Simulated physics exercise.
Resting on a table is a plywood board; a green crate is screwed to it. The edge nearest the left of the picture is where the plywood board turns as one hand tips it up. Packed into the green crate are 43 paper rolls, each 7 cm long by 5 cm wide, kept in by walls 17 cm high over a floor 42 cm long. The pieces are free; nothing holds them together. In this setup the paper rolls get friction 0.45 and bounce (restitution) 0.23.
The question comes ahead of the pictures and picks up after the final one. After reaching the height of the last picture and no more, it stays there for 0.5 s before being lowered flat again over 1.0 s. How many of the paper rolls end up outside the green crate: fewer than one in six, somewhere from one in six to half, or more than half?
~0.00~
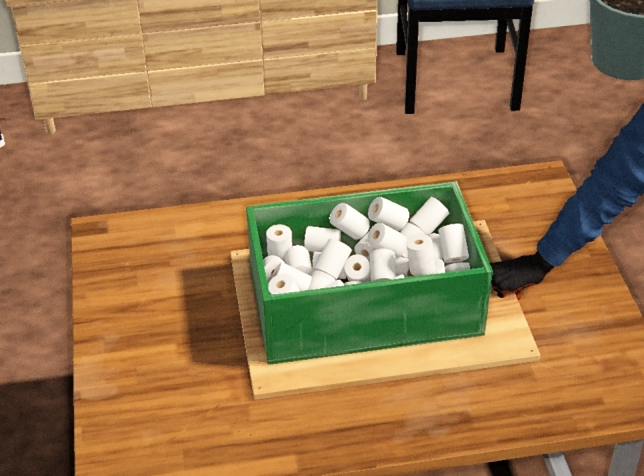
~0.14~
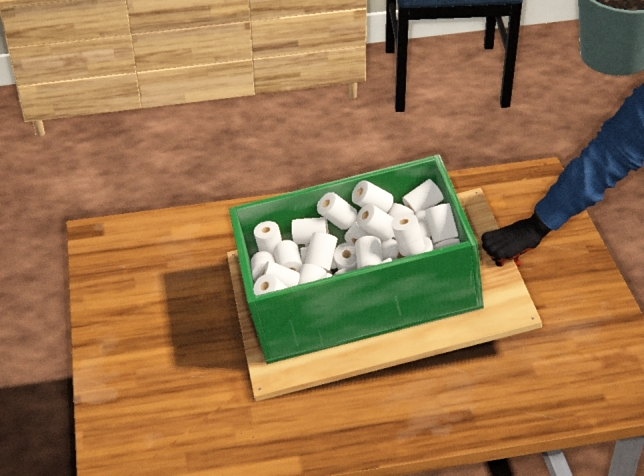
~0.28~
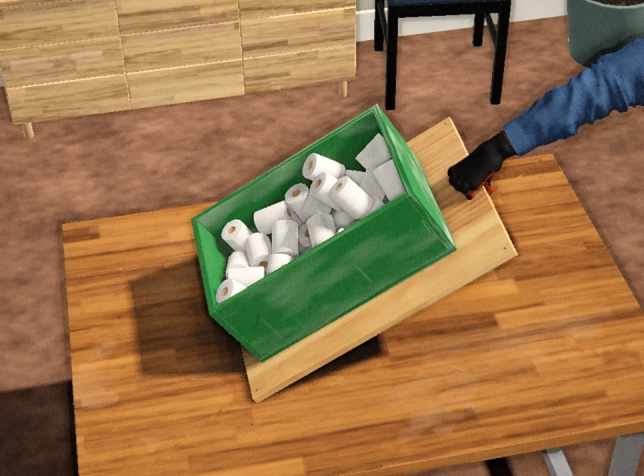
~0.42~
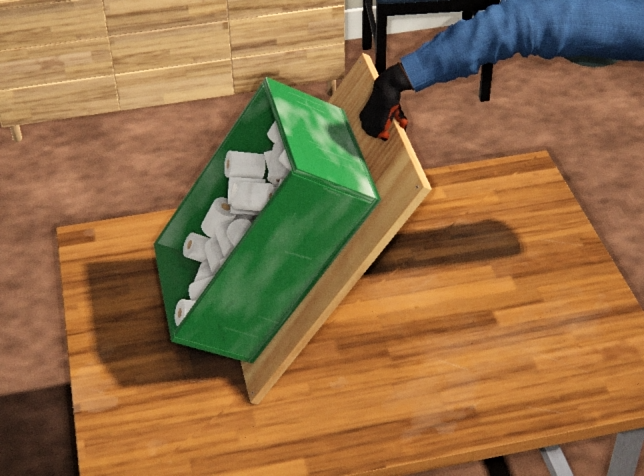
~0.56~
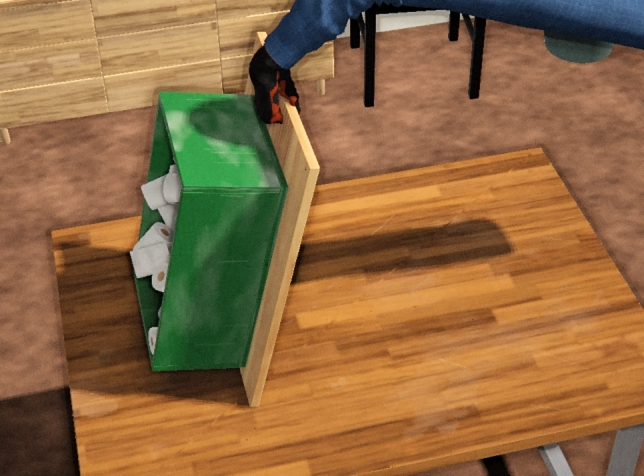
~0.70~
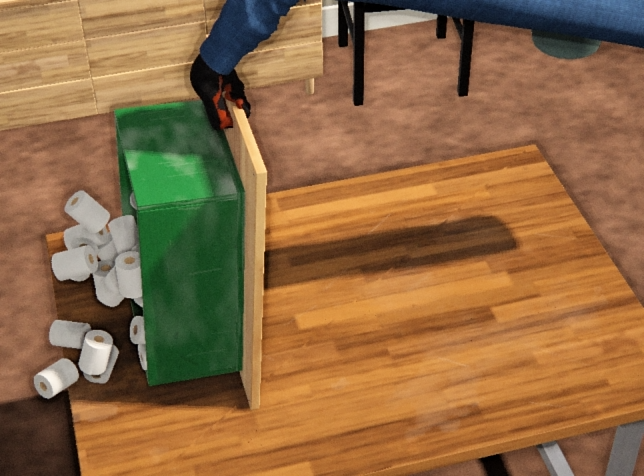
Above one half.
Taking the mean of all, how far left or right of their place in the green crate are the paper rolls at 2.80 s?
On average they end up some 82 cm further left.
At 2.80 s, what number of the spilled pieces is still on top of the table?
Around 6 in all.
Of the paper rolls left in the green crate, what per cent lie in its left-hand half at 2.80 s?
Around 90 per cent.
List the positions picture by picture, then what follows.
In the first frame (each is followed by its nearest rim corner in this view; the camera moves round a little), green crate, (270, 297); 0° from level; none out.
In the second frame, green crate, (254, 298); 9° from level.
In the third frame, green crate, (215, 309); 30° from level.
In the fourth frame, green crate, (174, 334); 56° from level.
In the fifth frame, green crate, (153, 364); 77° from level.
In the sixth frame, green crate, (148, 379); 86° from level; 11 out, the lowest roll at (101, 363).
After 1.04 s, tilt 86°; green crate 15 in, 28 out.
After 1.46 s, tilt 72°; green crate 13 in, 30 out.
After 2.04 s, tilt 6°; green crate 13 in, 30 out.
Outcome (at 2.80 s), green crate 13 in, 30 out. Asked share, 30 of 43, 70 per cent.
